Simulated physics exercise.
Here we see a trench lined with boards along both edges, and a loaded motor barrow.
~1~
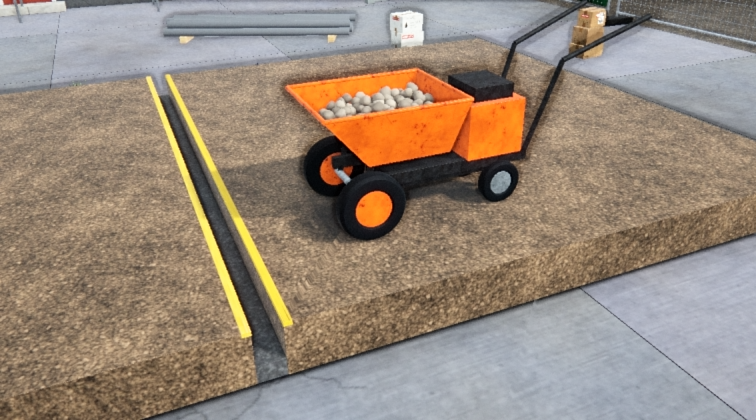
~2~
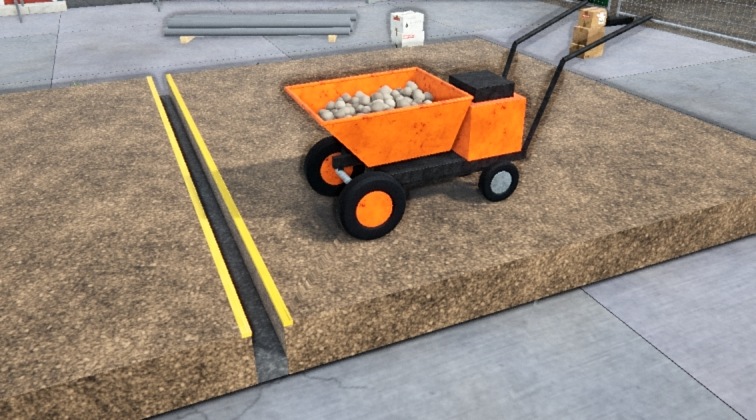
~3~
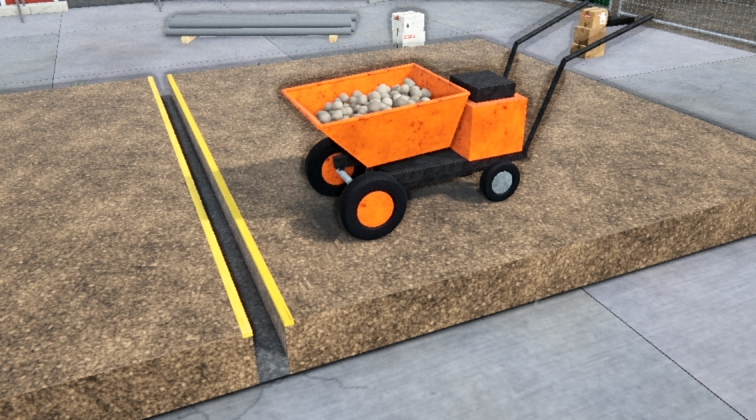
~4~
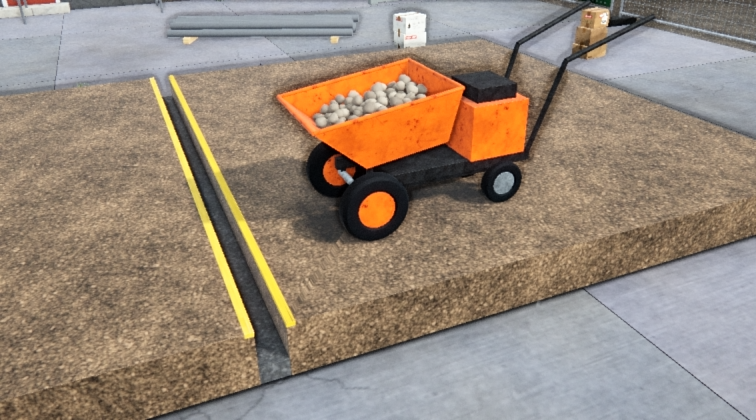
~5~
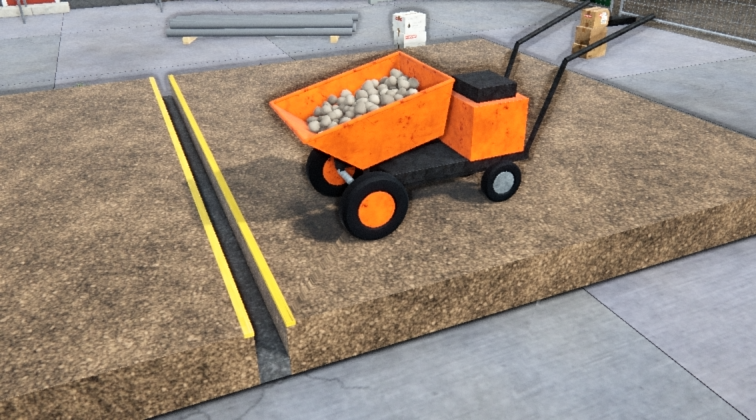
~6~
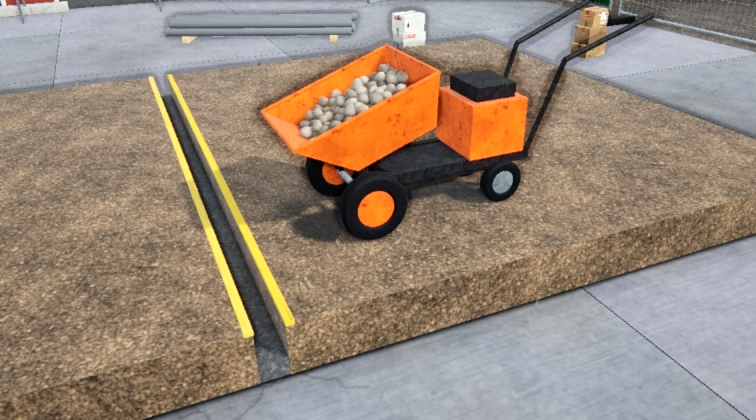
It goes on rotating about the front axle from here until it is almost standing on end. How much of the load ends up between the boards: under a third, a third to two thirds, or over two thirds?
The trench will take in at least a third and at most two thirds.
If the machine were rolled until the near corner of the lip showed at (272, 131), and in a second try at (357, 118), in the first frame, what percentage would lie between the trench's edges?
The first gives close to 0 per cent and the second 40 per cent.
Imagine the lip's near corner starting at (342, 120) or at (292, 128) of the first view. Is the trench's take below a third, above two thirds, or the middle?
In the first case the middle third, in the second case below one third.
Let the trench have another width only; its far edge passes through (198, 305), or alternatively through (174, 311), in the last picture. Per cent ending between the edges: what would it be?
In order, some 80 and some 80 percent.
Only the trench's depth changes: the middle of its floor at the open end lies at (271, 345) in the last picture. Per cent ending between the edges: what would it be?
I'd say around 40 in a hundred.
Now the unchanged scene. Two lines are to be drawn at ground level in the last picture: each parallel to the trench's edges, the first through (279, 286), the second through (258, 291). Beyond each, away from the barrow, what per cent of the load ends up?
Close to 70 per cent, then close to 50 per cent.
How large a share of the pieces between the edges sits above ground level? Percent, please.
I'd put it near 15 in a hundred.
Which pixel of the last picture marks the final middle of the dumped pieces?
Near pixel (225, 247).
Shortly afterwards, skip tipped steeply; the whole lot in the skip.
Next, skip tipped right over; near half in the skip; only a few short of the trench; near a third in or heaped over the trench; a little beyond it.
Some moments later, skip tipped right over; near a quarter in the skip; only a few short of the trench; near half in or heaped over the trench; near a quarter beyond it.
In the end, skip tipped right over; near a quarter in the skip; only a few short of the trench; near half in or heaped over the trench; near a quarter beyond it.
